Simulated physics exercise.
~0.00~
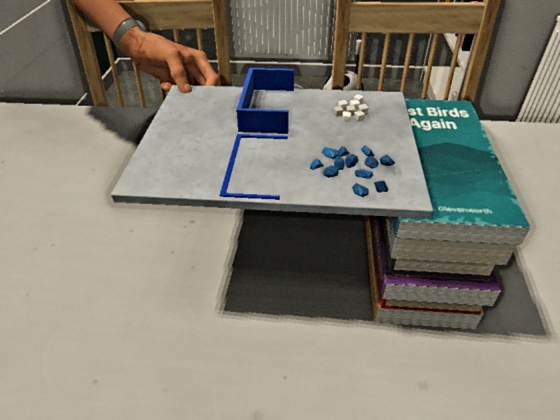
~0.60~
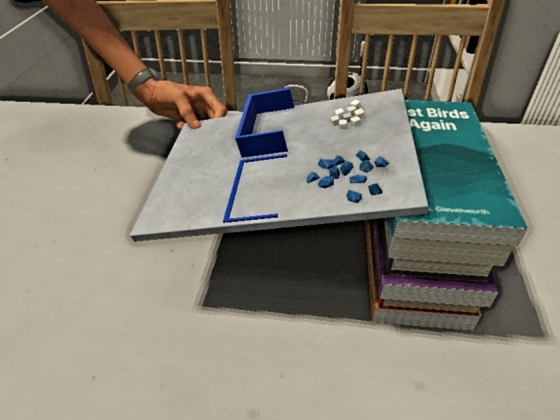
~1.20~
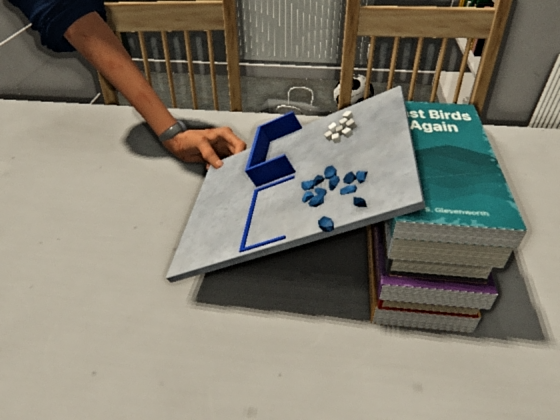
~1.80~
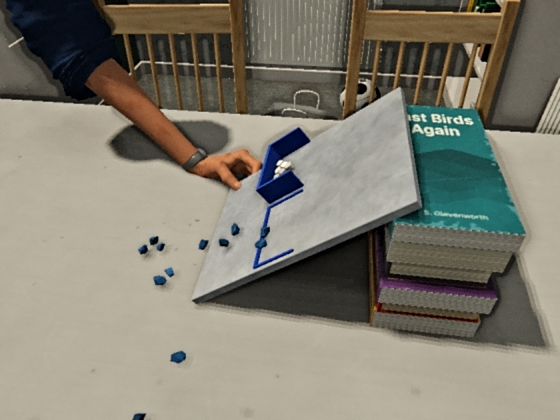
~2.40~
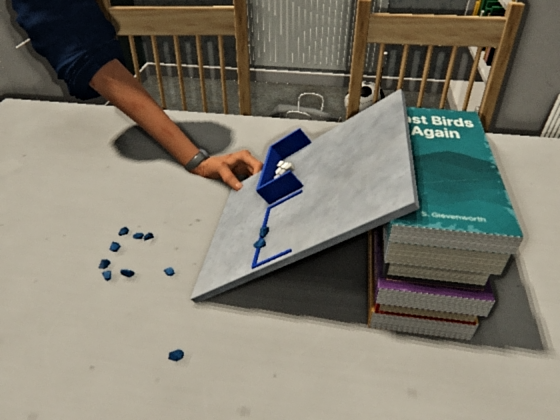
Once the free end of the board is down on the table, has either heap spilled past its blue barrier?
Yes, most of the nearer blue lumps go past their low strip and scatter onto the table. The farther white pieces are stopped by their taller fence and stay gathered behind it.
A grey board juts out to the left from a stack of books topped by a teal cover, with a hand under its free end, seen from slightly above a pale table. On it lie a nearer heap of dark blue lumps and a farther heap of white pieces, facing a low blue strip and a taller blue fence. The hand lowers the left end, and the board tilts steadily. Both heaps slide down the slope. Most blue lumps pass the low strip and scatter across the table, while a few stay by it and the white pieces rest gathered behind the taller fence.
